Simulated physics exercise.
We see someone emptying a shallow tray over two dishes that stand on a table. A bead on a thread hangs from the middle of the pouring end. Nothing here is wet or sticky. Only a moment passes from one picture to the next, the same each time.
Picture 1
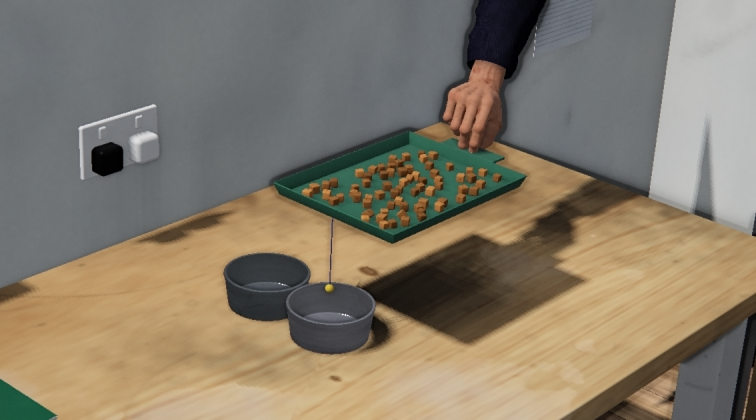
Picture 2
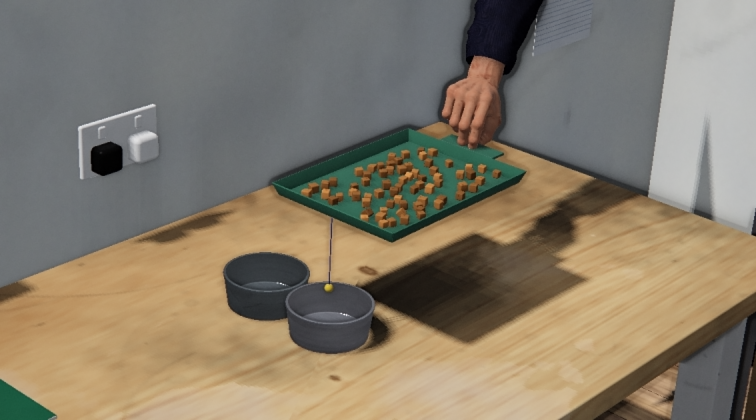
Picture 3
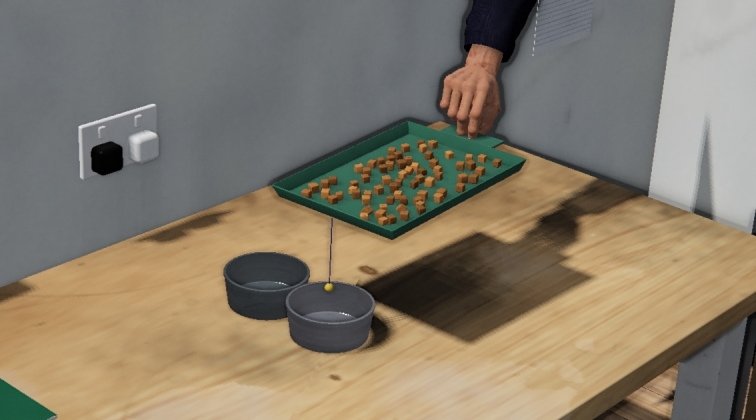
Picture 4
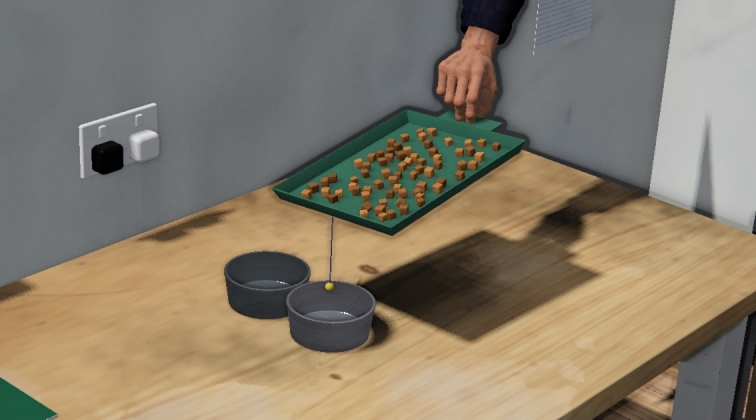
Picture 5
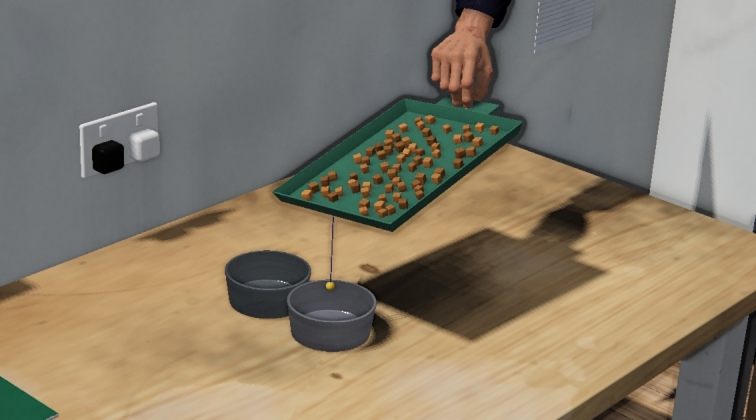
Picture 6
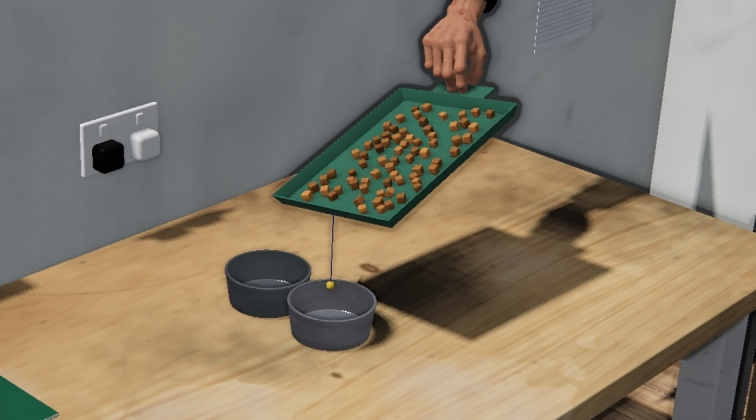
A hand gradually raises the far end of a green tray holding small brown cubes.
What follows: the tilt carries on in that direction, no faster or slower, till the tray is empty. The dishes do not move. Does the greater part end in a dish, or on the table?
Together they catch more than half.
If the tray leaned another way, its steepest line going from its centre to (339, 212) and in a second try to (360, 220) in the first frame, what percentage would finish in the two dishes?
Near 50 % and 30 %.
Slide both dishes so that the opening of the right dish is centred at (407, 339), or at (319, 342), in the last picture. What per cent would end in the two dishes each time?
Near 0 % and 0 %.
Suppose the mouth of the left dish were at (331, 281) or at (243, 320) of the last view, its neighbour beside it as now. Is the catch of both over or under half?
The first try: Not half. The second: Under half.
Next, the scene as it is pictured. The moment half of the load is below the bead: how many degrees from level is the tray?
Roughly 85°.
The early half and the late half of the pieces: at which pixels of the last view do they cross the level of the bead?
First near (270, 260), later near (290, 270).
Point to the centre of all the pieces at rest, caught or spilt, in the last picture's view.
Near (267, 297).
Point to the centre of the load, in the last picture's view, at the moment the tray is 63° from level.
At about (307, 194).
Shortly afterwards, tray tipped steeply; all but a few on the tray; a little in the air.
Next, tray tipped right over; a little on the tray; a little in the right dish; near two thirds in the left dish; a little outside both; a little in the air.
Some moments later, tray tipped past a quarter turn; a little in the right dish; the bulk in the left dish; a little outside both.
In the end, tray tipped past a quarter turn; a little in the right dish; the bulk in the left dish; a little outside both.
